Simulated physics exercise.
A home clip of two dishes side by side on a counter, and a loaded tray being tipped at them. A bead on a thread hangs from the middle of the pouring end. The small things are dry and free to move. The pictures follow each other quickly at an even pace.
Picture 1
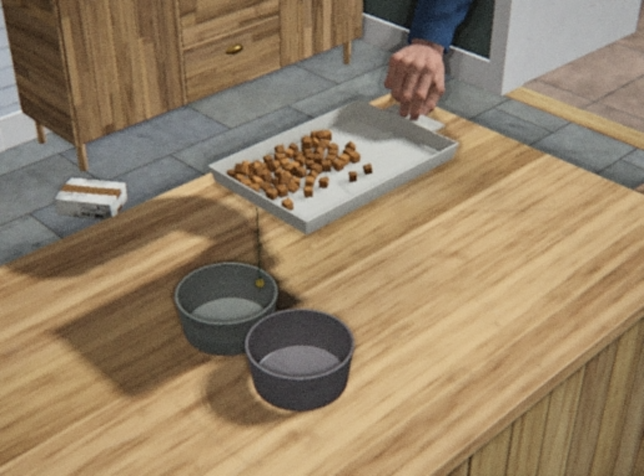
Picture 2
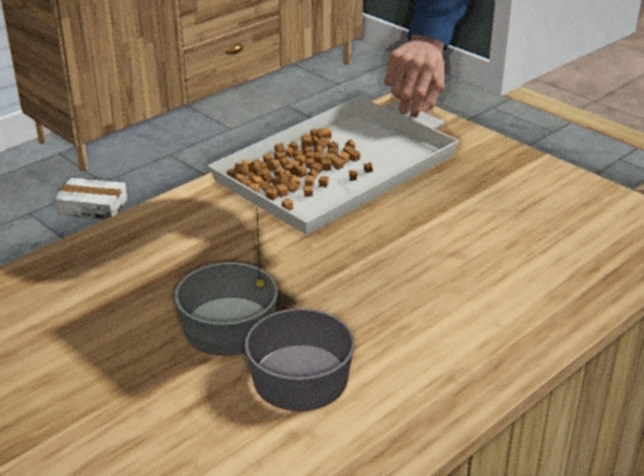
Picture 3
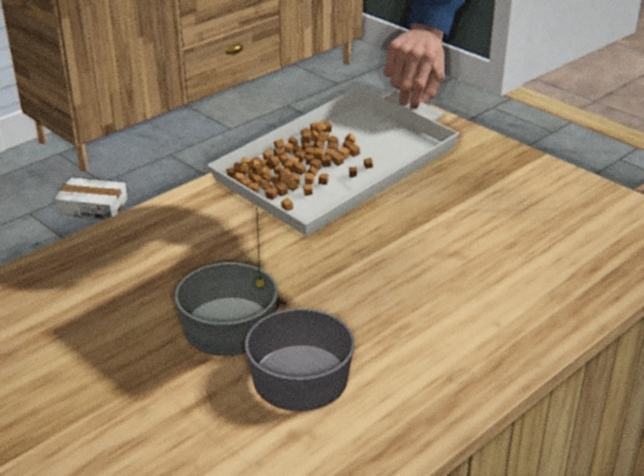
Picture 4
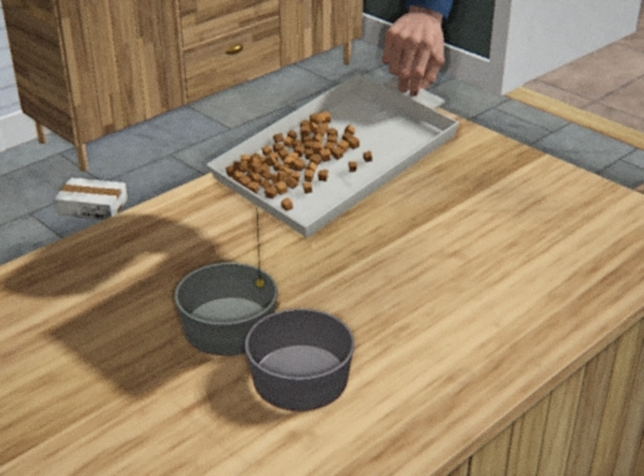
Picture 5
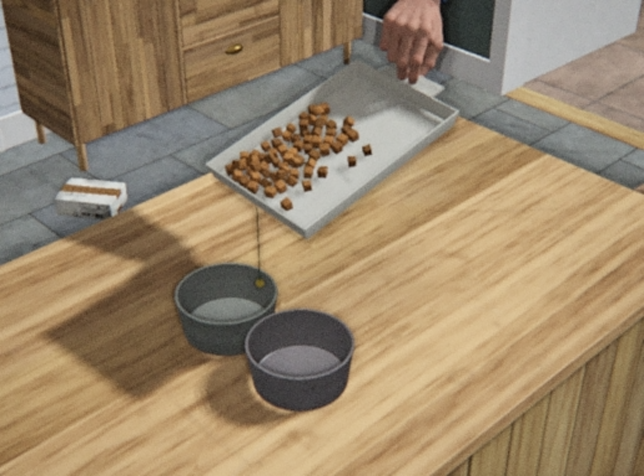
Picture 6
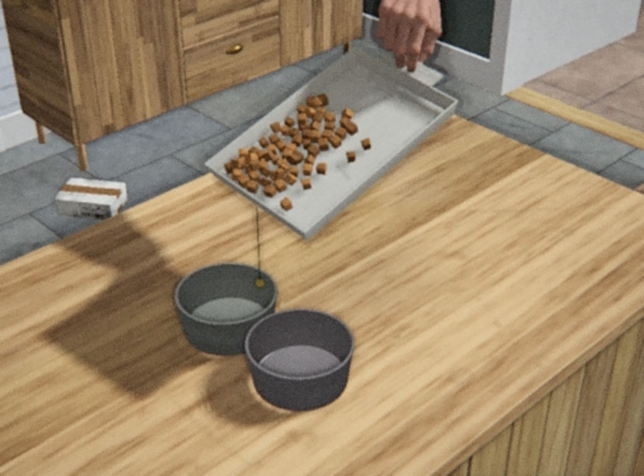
In the video, a hand raises the far end of a pale tray loaded with small brown cubes, gradually tilting it above two dark round dishes on a wooden counter, while the cubes stay clustered and a bead hangs on a thread.
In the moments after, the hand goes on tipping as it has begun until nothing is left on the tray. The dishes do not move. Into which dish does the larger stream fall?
The right-hand one ends fuller.
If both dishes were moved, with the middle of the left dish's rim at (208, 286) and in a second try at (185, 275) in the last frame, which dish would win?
One: Right. Two: The right dish.
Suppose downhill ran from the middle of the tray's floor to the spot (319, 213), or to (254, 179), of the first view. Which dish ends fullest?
First the right dish, then the left-hand dish.
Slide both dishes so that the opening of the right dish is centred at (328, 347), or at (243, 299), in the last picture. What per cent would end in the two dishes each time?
About 40 and 30 per cent.
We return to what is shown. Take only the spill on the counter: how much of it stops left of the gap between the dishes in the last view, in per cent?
It comes to 90 per cent or so.
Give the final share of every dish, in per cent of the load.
The left dish has 20 per cent, the right dish has 40.
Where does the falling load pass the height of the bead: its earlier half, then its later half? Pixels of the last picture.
Early half (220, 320), late half (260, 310).
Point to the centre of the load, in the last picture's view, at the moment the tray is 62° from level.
Close to (271, 181).
Just after the last frame, tray tipped steeply; almost all on the tray; just a few in the air.
A moment on, tray tipped past a quarter turn; almost all on the tray; just a few in the left dish; just a few outside both; just a few in the air.
Further on, tray tipped past a quarter turn; roughly a third in the right dish; roughly a quarter in the left dish; roughly half outside both.
When it is over, tray tipped past a quarter turn; roughly a third in the right dish; roughly a quarter in the left dish; roughly half outside both.
